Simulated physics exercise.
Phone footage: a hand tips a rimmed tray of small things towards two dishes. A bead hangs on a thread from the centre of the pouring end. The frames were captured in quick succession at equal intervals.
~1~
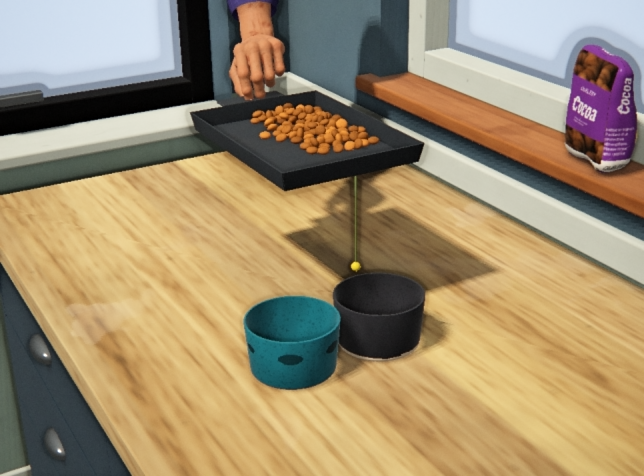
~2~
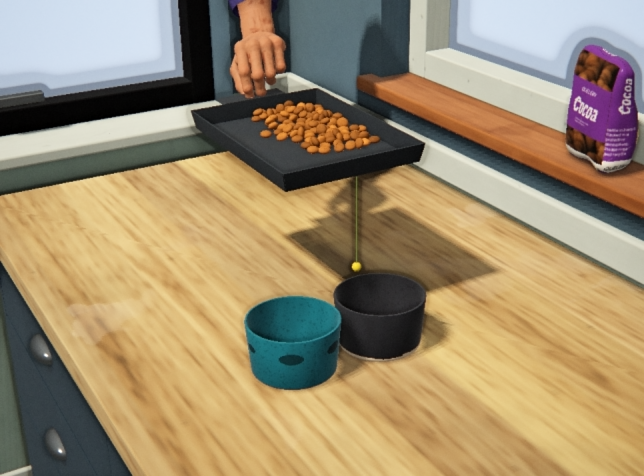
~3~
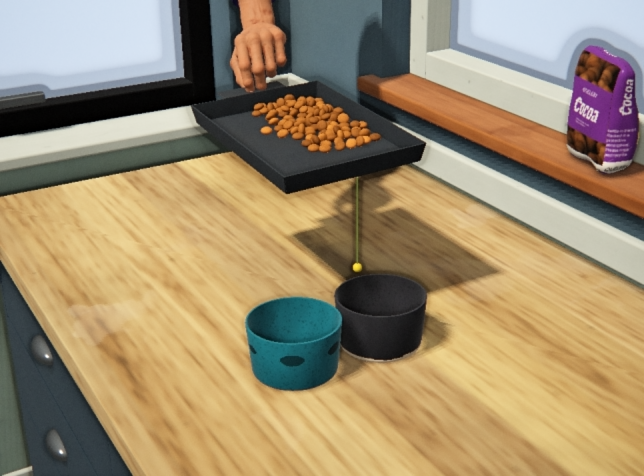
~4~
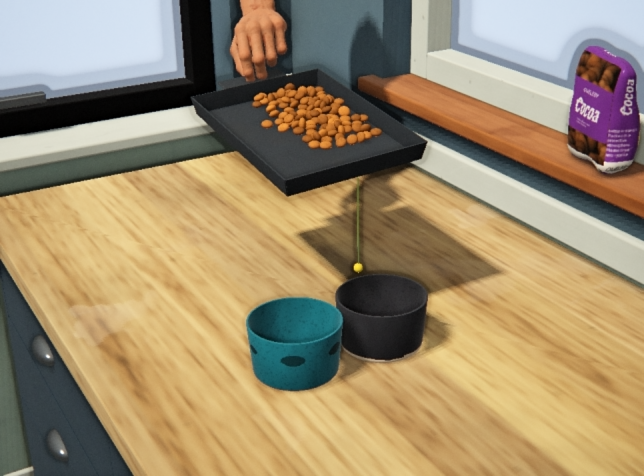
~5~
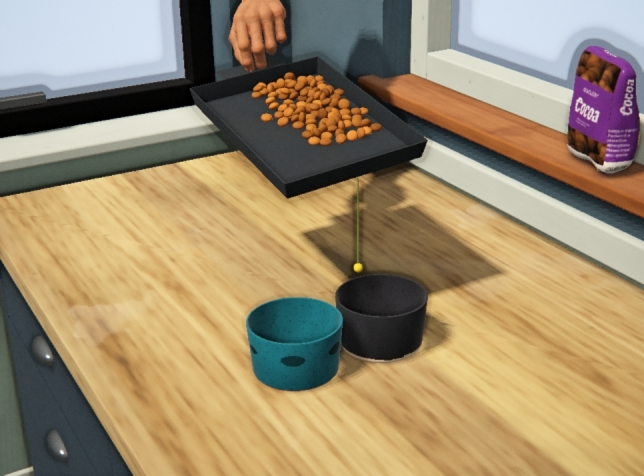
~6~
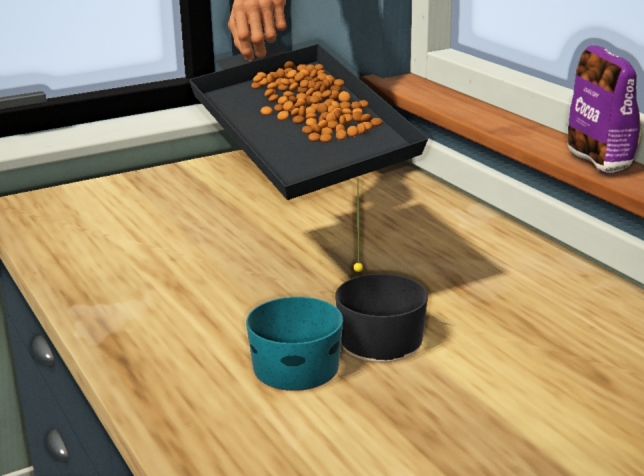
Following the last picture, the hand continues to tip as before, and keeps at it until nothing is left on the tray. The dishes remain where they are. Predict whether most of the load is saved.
The dishes will catch most of the load.
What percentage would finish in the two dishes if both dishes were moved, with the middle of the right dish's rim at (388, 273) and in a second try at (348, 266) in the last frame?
I'd expect some 80 percent, and then some 20 percent.
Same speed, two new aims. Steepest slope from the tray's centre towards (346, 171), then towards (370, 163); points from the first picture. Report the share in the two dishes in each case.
70 and 20 per cent, in that order.
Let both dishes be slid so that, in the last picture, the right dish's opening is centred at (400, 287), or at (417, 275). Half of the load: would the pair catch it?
Taking the places in turn, it's past half and then past half.
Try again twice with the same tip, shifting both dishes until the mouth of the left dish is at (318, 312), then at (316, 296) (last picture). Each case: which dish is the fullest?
The first try: The left dish. The second: The dish on the left.
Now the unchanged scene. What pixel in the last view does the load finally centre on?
Somewhere around (302, 357) in the final view.
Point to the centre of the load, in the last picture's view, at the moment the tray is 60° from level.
The load is centred around (314, 176).
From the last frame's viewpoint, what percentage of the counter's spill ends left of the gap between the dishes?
Around 80 %.
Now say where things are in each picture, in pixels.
Corners of the pouring end near (284, 171) and (419, 143), level; middle of the load near (315, 128), bits of cat kibble; left dish near (315, 360); right dish near (404, 332); bead on its thread near (356, 267), in the first picture.
Corners of the pouring end near (285, 172) and (420, 142), level; middle of the load near (316, 127), in the second picture.
Corners of the pouring end near (286, 175) and (421, 142), tipped barely, lowest at the left corner; middle of the load near (317, 123), in the third picture.
Corners of the pouring end near (287, 178) and (422, 141), tipped a little, lowest at the left corner; middle of the load near (317, 115), in the fourth picture.
Corners of the pouring end near (287, 181) and (422, 139), tipped a little, lowest at the left corner; middle of the load near (317, 108), in the fifth picture.
Corners of the pouring end near (287, 183) and (423, 138), tipped clearly, lowest at the left corner; middle of the load near (317, 100); left dish near (318, 361); right dish near (406, 333), in the sixth picture.
Shortly afterwards, tray tipped steeply; all but a few on the tray; only a few in the left dish; a little in the air.
Next, tray tipped right over; near a third on the tray; near a third in the left dish; only a few in the right dish; only a few outside both; near a quarter in the air.
Some moments later, tray tipped past a quarter turn; near two thirds in the left dish; a little in the right dish; near a quarter outside both.
In the end, tray tipped past a quarter turn; near two thirds in the left dish; a little in the right dish; near a quarter outside both.
